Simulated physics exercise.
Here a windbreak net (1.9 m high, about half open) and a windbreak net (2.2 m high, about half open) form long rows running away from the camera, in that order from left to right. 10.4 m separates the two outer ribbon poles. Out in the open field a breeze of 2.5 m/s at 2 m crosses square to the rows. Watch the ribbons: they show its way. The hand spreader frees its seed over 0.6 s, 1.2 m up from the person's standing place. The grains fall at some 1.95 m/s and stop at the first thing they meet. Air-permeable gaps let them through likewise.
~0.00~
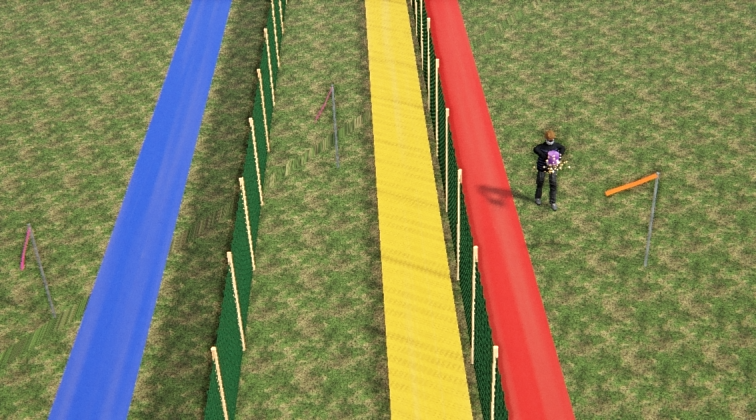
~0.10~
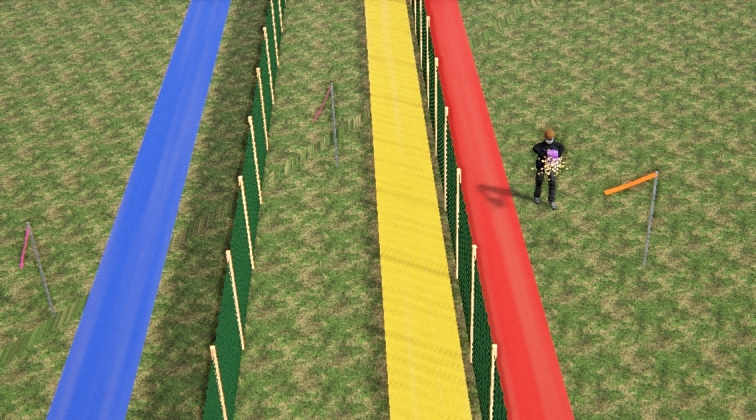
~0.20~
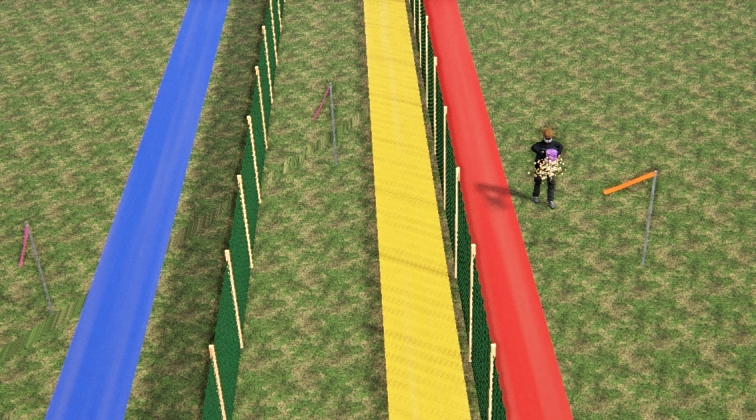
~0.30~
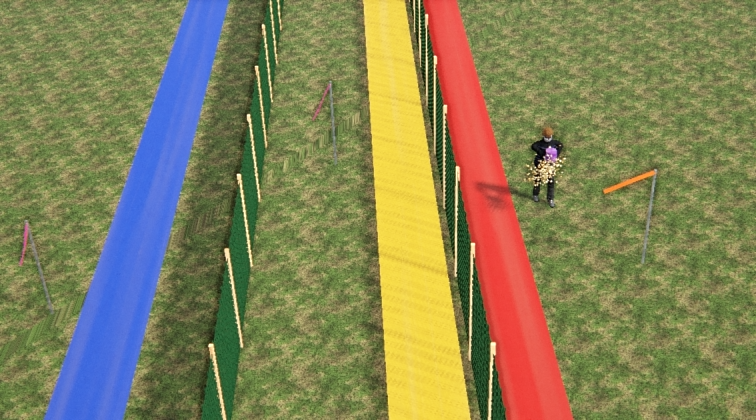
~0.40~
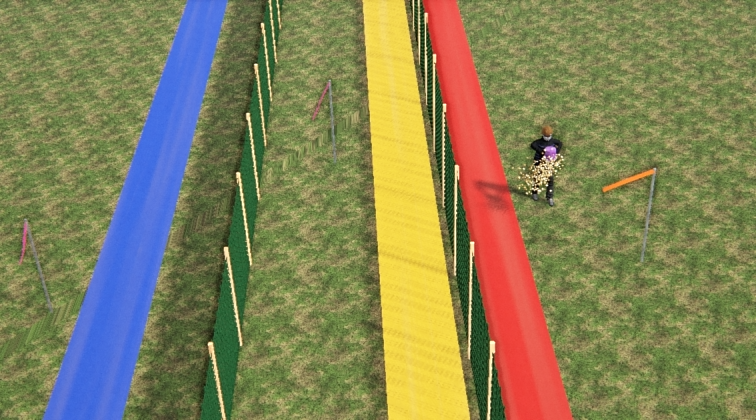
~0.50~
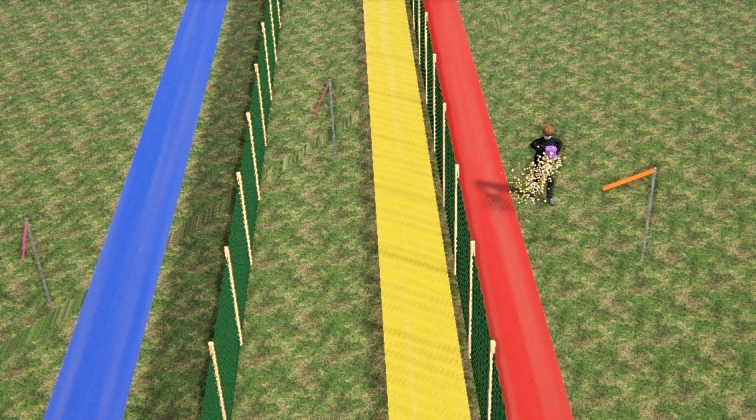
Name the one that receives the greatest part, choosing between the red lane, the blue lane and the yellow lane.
The greatest part goes to the red one.
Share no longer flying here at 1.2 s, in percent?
Roughly 70 in a hundred.
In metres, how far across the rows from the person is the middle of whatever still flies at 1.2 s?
About 1.0 m.
After 1.2 s, 29 % is in the air or yet to come; 44 % lies on the red lane, 0 % on the blue lane and 0 % on the yellow lane; the middle of what still flies is 0.3 m above the low ground, near (507, 205).
After 2.0 s, 0 % is in the air or yet to come; 70 % lies on the red lane, 0 % on the blue lane and 0 % on the yellow lane.
After 3.5 s, 0 % is in the air or yet to come; 70 % lies on the red lane, 0 % on the blue lane and 0 % on the yellow lane.
After 8.0 s, 0 % is in the air or yet to come; 70 % lies on the red lane, 0 % on the blue lane and 0 % on the yellow lane.
After 45.0 s, 0 % is in the air or yet to come; 70 % lies on the red lane, 0 % on the blue lane and 0 % on the yellow lane.
